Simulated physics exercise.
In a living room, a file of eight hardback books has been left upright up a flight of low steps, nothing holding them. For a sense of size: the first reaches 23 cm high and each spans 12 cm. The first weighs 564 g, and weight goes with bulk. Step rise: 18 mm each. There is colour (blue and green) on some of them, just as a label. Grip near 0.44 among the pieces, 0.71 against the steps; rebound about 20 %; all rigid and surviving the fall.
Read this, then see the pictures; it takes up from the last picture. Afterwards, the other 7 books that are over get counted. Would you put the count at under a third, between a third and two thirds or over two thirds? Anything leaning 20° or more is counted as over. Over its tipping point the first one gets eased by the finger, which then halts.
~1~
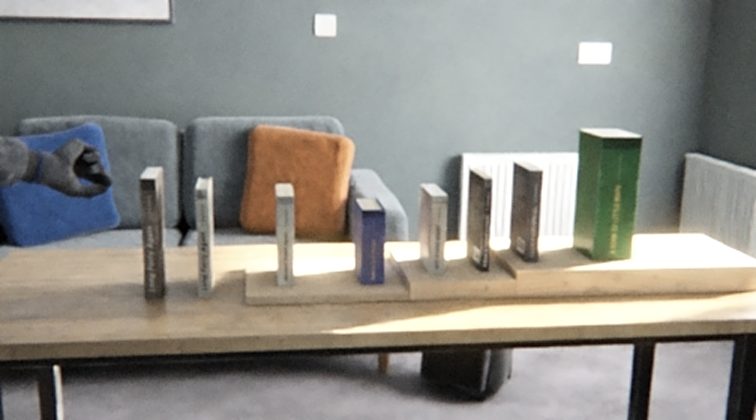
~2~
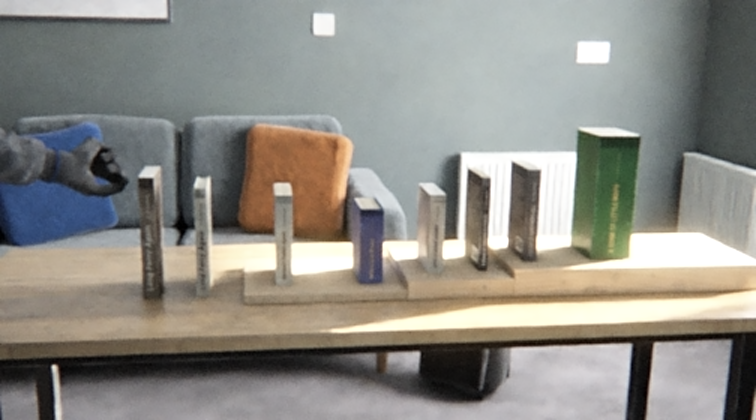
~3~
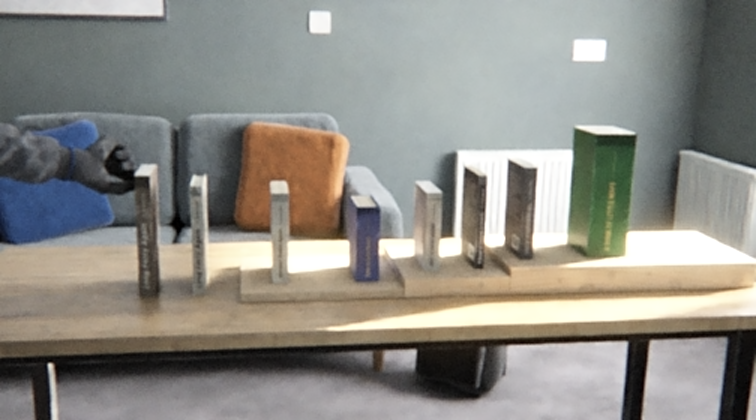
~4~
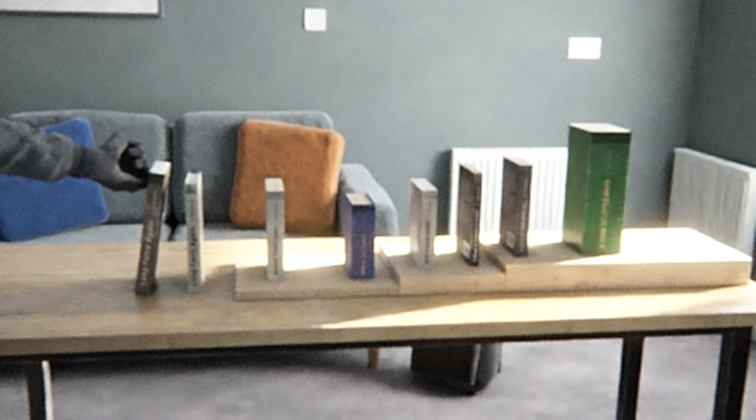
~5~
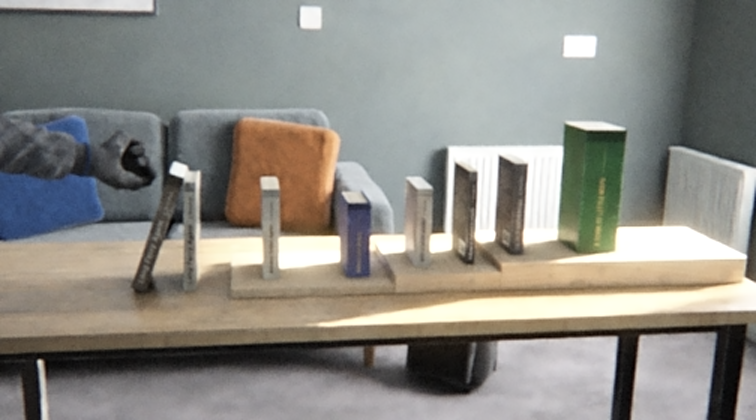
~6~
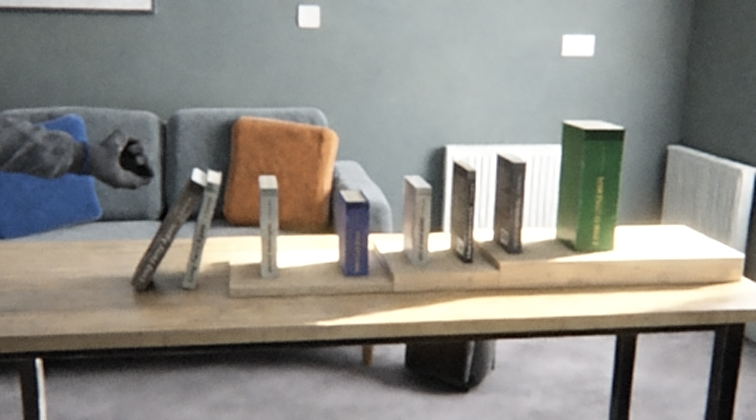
I would put it at more than two thirds of them.
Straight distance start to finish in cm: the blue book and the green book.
So blue shifts 10 cm, while green shifts 0 cm.
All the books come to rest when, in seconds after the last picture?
Around 1.0 s.
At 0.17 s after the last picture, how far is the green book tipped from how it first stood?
It sits at about 0 degrees.
Then, 0.17 s on from the sixth picture, 2 of the 7 other books over.
Then, 0.47 s on from the sixth picture, 4 of the 7 other books over; blue book tipped 59°.
Finally, 6 of the 7 other books over; blue book tipped 67°; green book tipped 3°. That is 86 per cent. One left standing. Seen by the last camera, middles, blue book near (394, 241), green book near (592, 185).
